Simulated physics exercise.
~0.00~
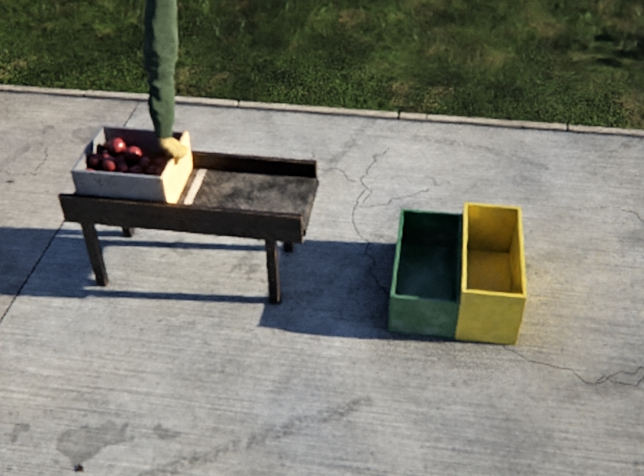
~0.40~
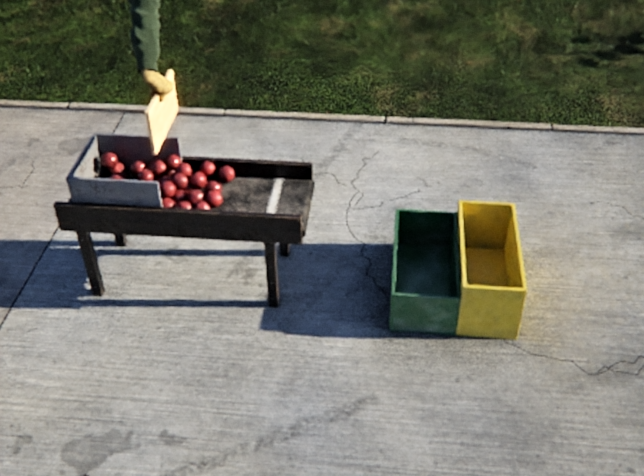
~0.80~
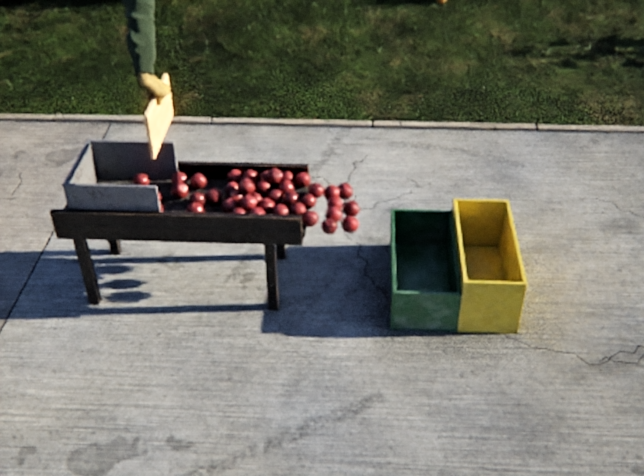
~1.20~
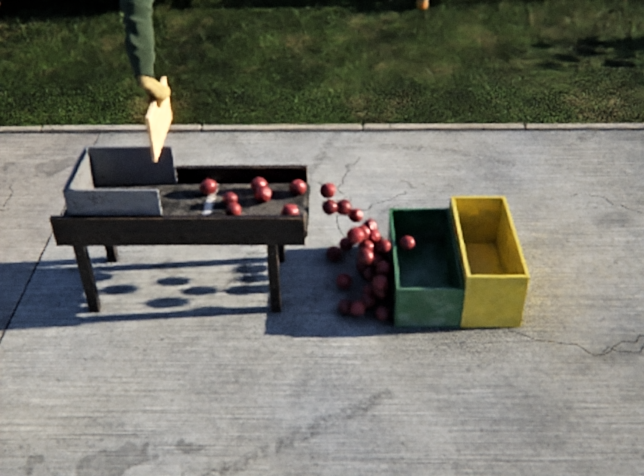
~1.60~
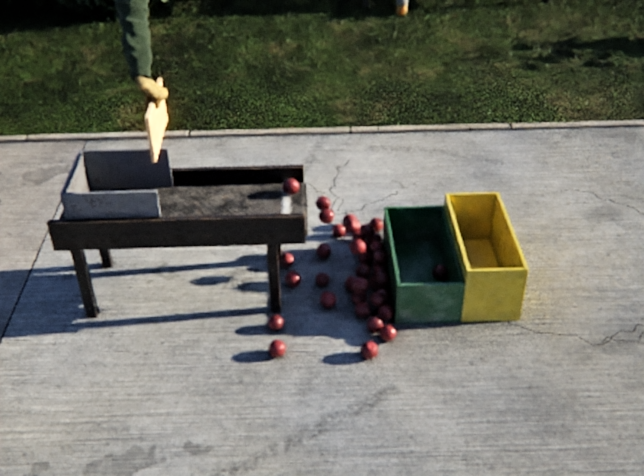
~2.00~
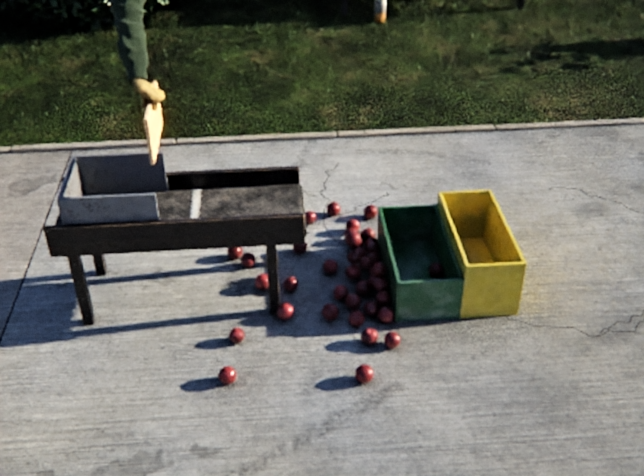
A green-sleeved arm lifted the gate of a grey pen, and a load of red apples rolled right along the belt and spilled off its end. One landed in the green bin, while the rest ended up scattered on the ground short of it.
